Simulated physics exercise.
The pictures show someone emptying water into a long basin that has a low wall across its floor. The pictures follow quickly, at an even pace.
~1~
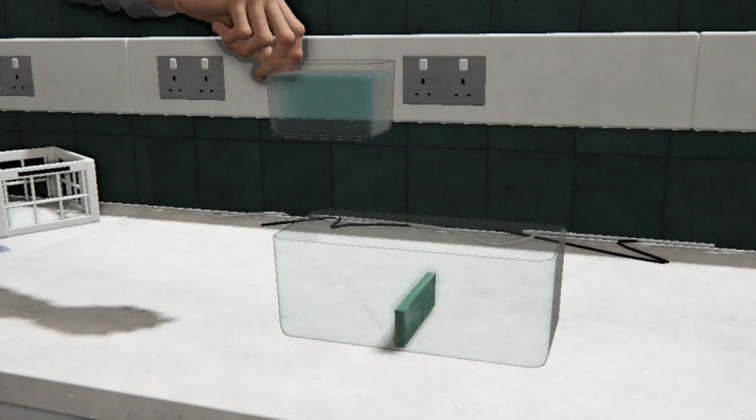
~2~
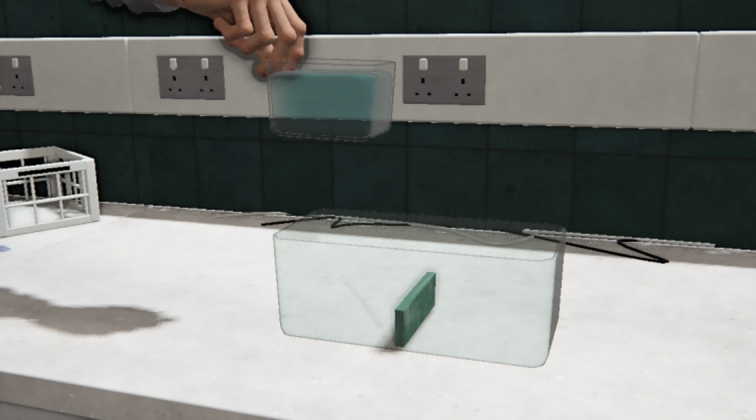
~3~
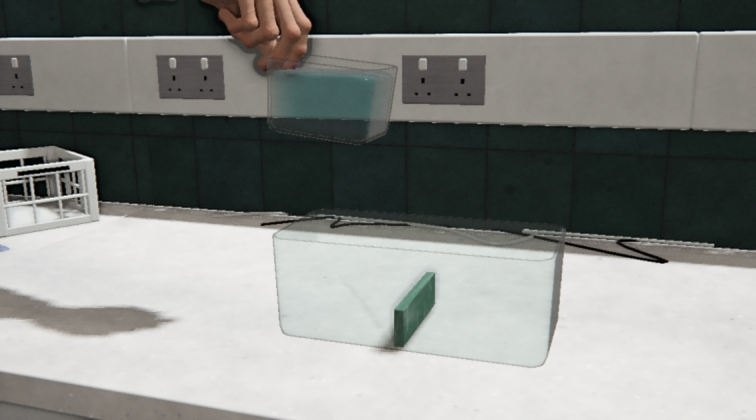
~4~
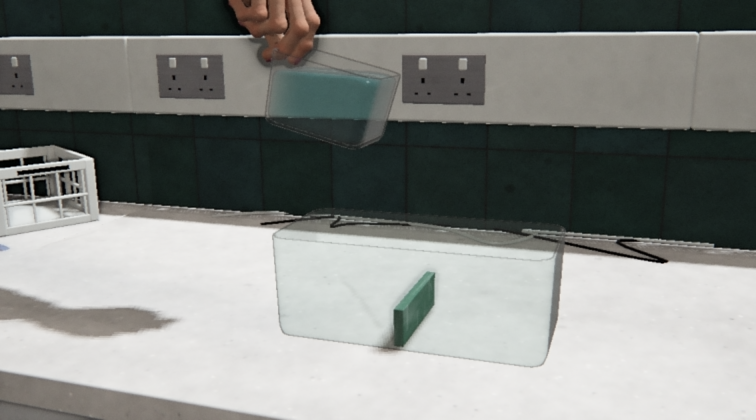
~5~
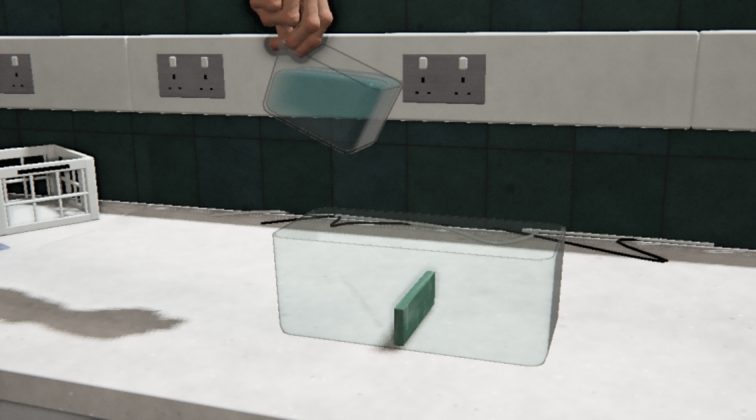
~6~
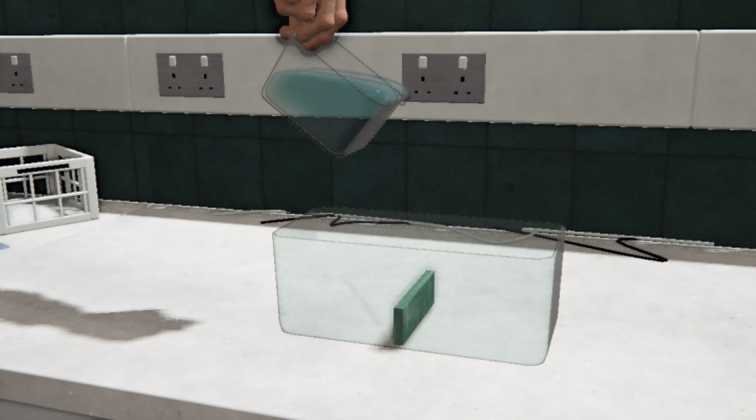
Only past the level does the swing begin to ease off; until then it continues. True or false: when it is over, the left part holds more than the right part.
False.
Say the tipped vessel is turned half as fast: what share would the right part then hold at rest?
It comes to 75 per cent or so.
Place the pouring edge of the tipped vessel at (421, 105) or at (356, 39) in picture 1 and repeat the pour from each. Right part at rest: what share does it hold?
In order, some 90 and 50 percent.
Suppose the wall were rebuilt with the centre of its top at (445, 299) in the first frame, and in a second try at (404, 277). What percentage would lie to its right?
Record: Case 1 near 35 %, case 2 near 80 %.
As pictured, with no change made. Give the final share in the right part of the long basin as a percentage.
That works out near 70 in every hundred.
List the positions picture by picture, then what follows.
In the first picture, it leans 0°; its right rim is at (384, 64); the water meets the walls at (285, 73) and (384, 74); the long basin's rim runs from (296, 224) to (560, 245); the wall's top is at (416, 291).
In the second picture, it leans 2°; its right rim is at (385, 66); the water meets the walls at (285, 72) and (384, 74).
In the third picture, it leans 7°; its right rim is at (387, 71); the water meets the walls at (287, 71) and (386, 76).
In the fourth picture, it leans 14°; its right rim is at (390, 79); the water meets the walls at (290, 70) and (390, 78).
In the fifth picture, it leans 25°; its right rim is at (392, 90); the water meets the walls at (290, 71) and (394, 82); 1 per cent is over the edge.
In the sixth picture, it leans 37°; its right rim is at (392, 103); the water meets the walls at (286, 75) and (388, 92); 6 per cent is over the edge.
A moment on, the tilt is 105° and 21 per cent is still to pour, 0 is left of the wall and 34 right of it.
Next, the tilt is 112° and 2 per cent is still to pour, 18 is left of the wall and 72 right of it.
Then the tilt is 112° and 0 per cent is still to pour, 28 is left of the wall and 69 right of it.
Later the tilt is 112° and 0 per cent is still to pour, 29 is left of the wall and 69 right of it.
At rest 29 per cent lies left of the wall, 69 right of it and 2 outside.
